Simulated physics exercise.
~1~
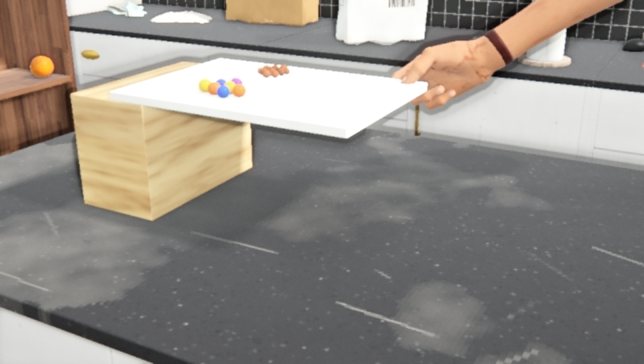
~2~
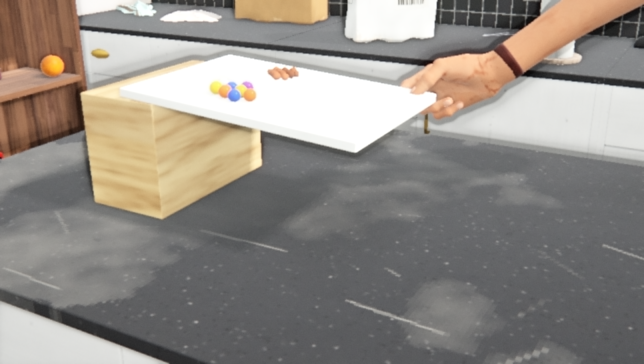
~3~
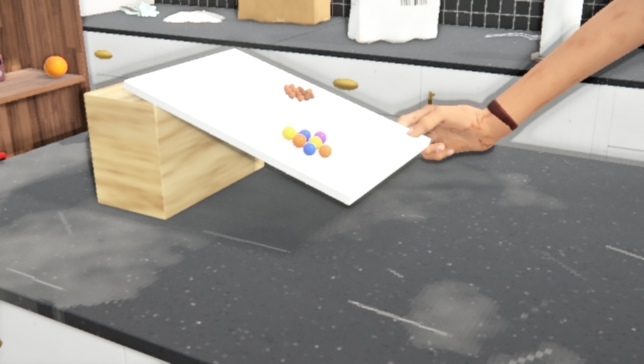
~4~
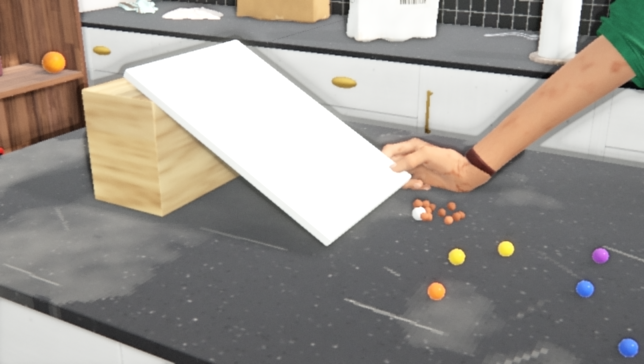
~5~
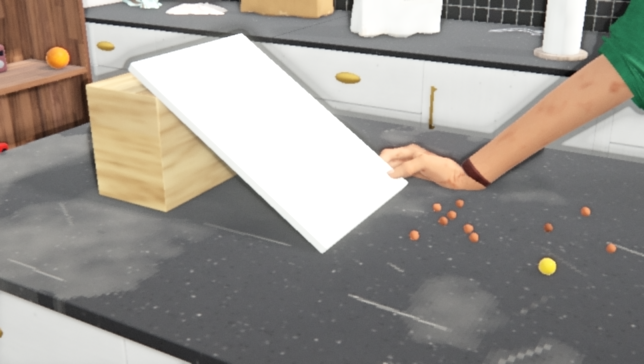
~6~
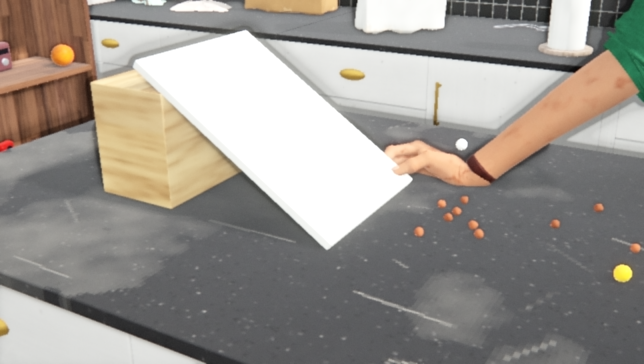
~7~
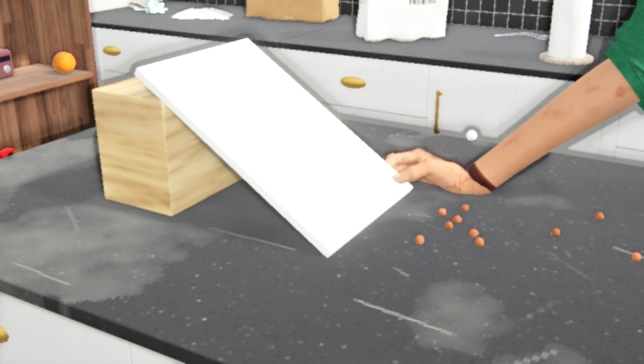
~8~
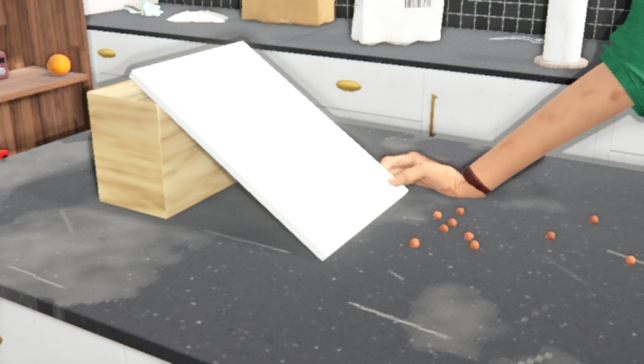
Colourful balls and small brown pieces sliding off a white board tilted by a hand, the balls rolling away, brown bits staying scattered nearby.
